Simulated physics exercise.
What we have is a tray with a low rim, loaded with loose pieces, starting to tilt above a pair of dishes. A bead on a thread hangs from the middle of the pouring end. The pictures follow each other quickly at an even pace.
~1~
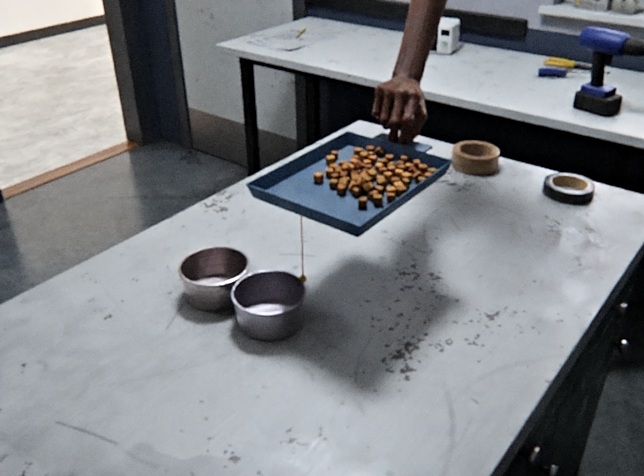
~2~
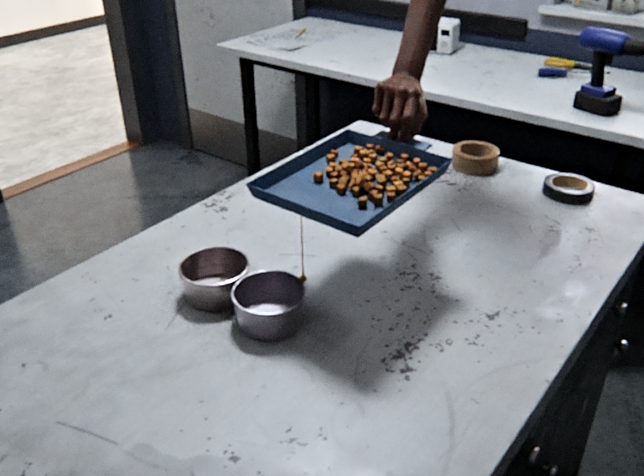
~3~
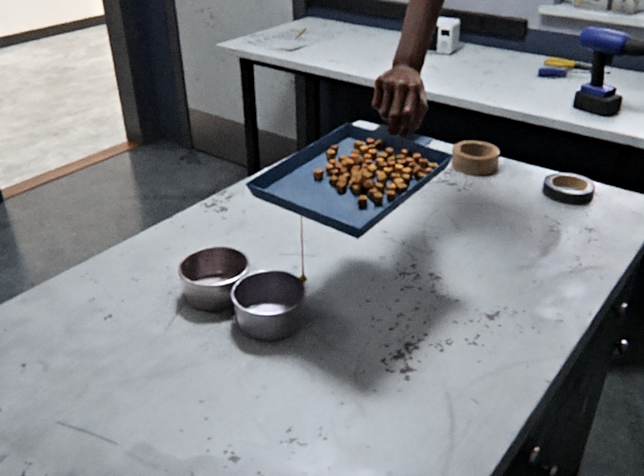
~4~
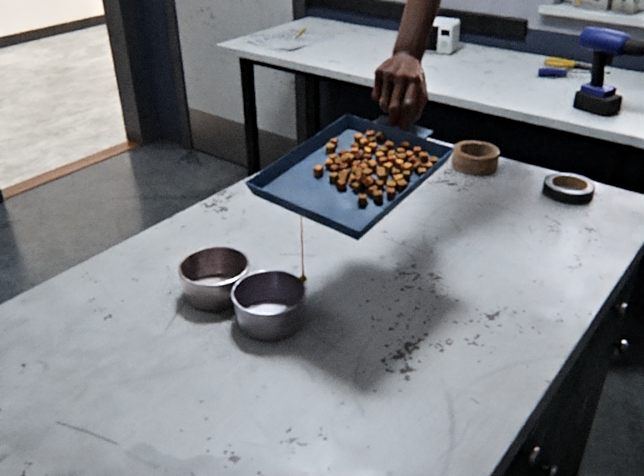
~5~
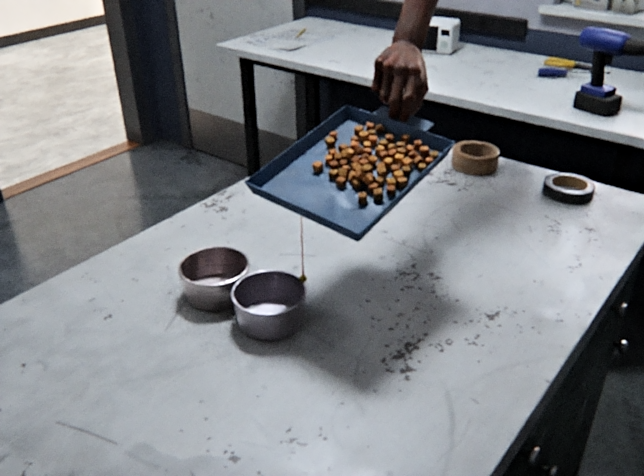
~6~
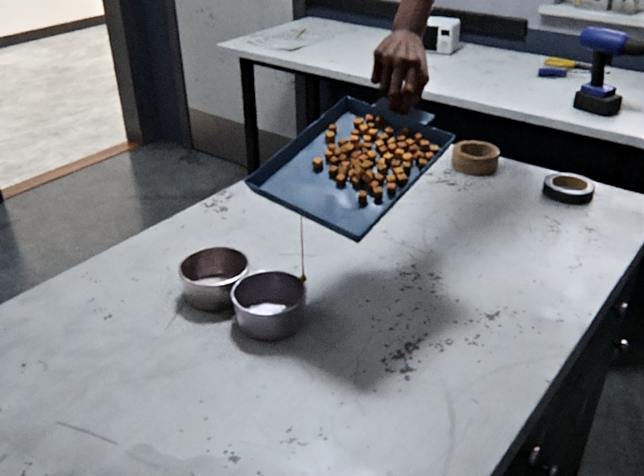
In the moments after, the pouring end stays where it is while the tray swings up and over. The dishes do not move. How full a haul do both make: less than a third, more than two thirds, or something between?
The two hold less than a third of the load.
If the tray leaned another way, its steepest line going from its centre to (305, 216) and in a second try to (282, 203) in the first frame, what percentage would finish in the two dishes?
The first gives 50 %, the second 70 %.
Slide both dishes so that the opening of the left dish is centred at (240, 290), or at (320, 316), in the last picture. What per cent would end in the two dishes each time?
Roughly 50 per cent, and 80 per cent.
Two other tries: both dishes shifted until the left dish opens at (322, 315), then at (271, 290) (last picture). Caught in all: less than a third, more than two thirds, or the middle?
The first try: Over two thirds. The second: Beyond two thirds.
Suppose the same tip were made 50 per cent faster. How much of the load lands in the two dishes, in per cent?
About 0 per cent.
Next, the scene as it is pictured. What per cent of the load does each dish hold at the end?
Left dish: 0 %, right dish: 0 %.
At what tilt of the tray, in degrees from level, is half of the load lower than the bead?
Around 105° of tilt.
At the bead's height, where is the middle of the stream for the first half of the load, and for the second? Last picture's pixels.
Around (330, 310) and then (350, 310).
Soon after the last picture, tray tipped steeply; nearly all on the tray; a stray few outside both; a stray few in the air.
A little later, tray tipped right over; about two thirds on the tray; about a third outside both; a stray few in the air.
Later still, tray tipped past a quarter turn; all outside both.
At rest, tray tipped past a quarter turn; none in the right dish; none in the left dish; all outside both.
